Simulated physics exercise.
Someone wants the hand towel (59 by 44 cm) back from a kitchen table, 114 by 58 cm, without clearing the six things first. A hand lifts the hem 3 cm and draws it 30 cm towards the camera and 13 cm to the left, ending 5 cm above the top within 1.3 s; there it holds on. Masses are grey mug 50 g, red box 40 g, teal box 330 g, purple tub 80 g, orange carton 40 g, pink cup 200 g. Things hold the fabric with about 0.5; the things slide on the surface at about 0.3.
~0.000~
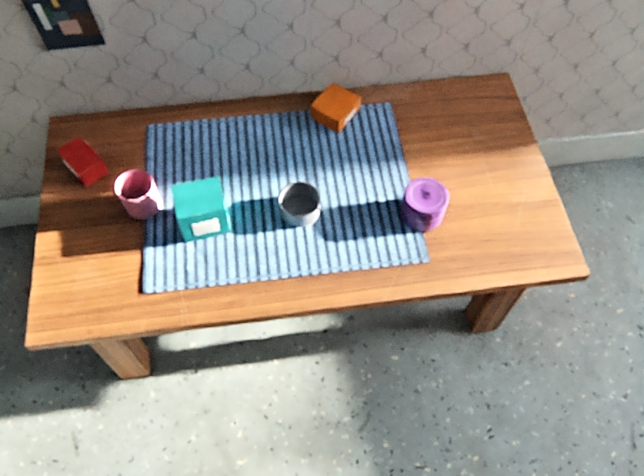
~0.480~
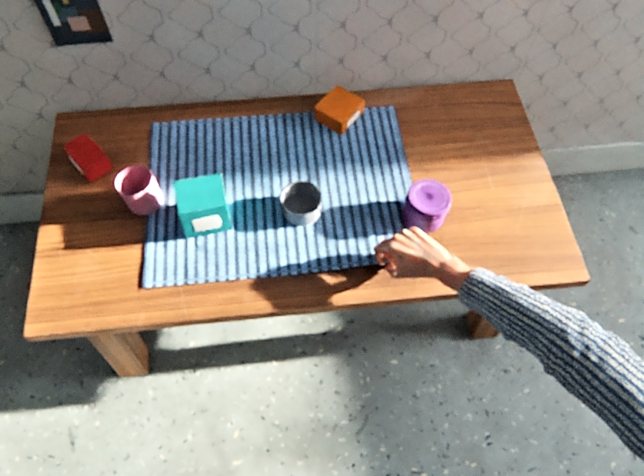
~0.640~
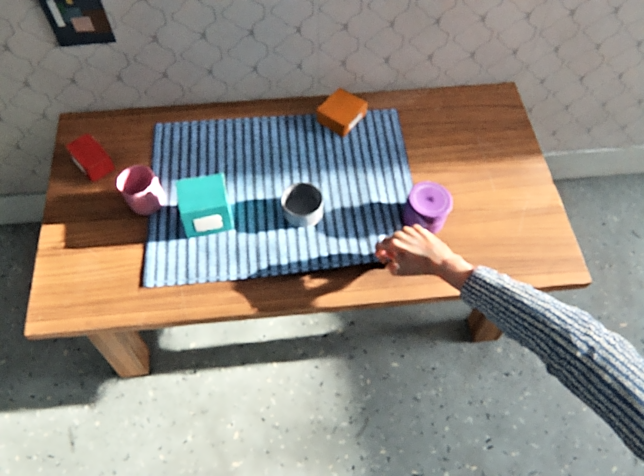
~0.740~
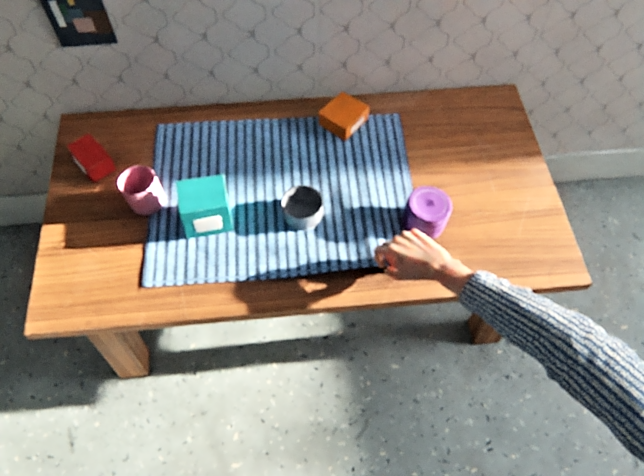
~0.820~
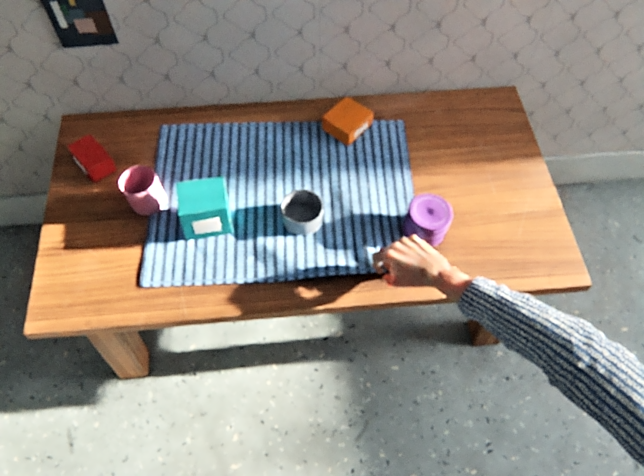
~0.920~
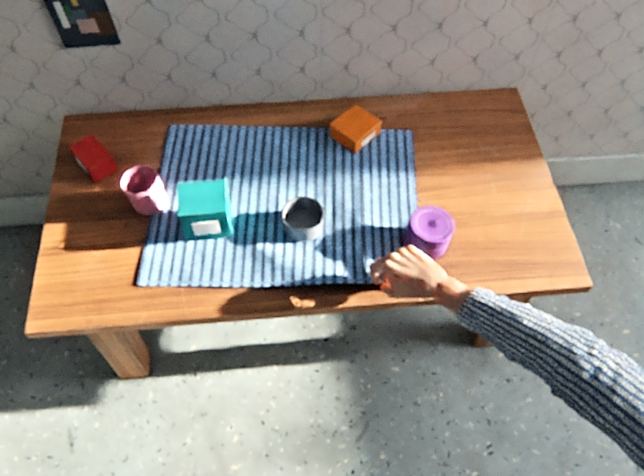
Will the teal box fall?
The teal box stays on.
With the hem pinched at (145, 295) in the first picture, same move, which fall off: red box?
Then: Red box stays up.
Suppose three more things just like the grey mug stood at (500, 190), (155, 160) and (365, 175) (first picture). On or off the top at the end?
In that order: Stays on, stays on, goes over.
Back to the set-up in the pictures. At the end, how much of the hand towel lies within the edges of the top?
About 60 per cent.
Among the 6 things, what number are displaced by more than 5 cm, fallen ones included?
I count 4.
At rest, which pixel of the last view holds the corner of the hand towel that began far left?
Near (271, 156).
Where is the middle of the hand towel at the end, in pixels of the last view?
Around (316, 290).
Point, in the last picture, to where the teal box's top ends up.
At about (227, 245).
At 1.2 s, 95 % of the hand towel is still over the top; teal box 3 cm off its start, purple tub 16 cm off its start, orange carton 15 cm off its start.
At 1.4 s, 80 % of the hand towel is still over the top; teal box 7 cm off its start, purple tub over the edge, orange carton 28 cm off its start.
At 1.7 s, 65 % of the hand towel is still over the top; teal box 12 cm off its start at (223, 238), orange carton 39 cm off its start at (429, 234), purple tub over the edge.
At 1.9 s, 60 % of the hand towel is still over the top; teal box 14 cm off its start, orange carton 44 cm off its start, purple tub over the edge.
At 3.5 s, 60 % of the hand towel is still over the top; teal box 14 cm off its start at (227, 245), orange carton 44 cm off its start at (436, 251), purple tub over the edge, grey mug 29 cm off its start at (315, 324).
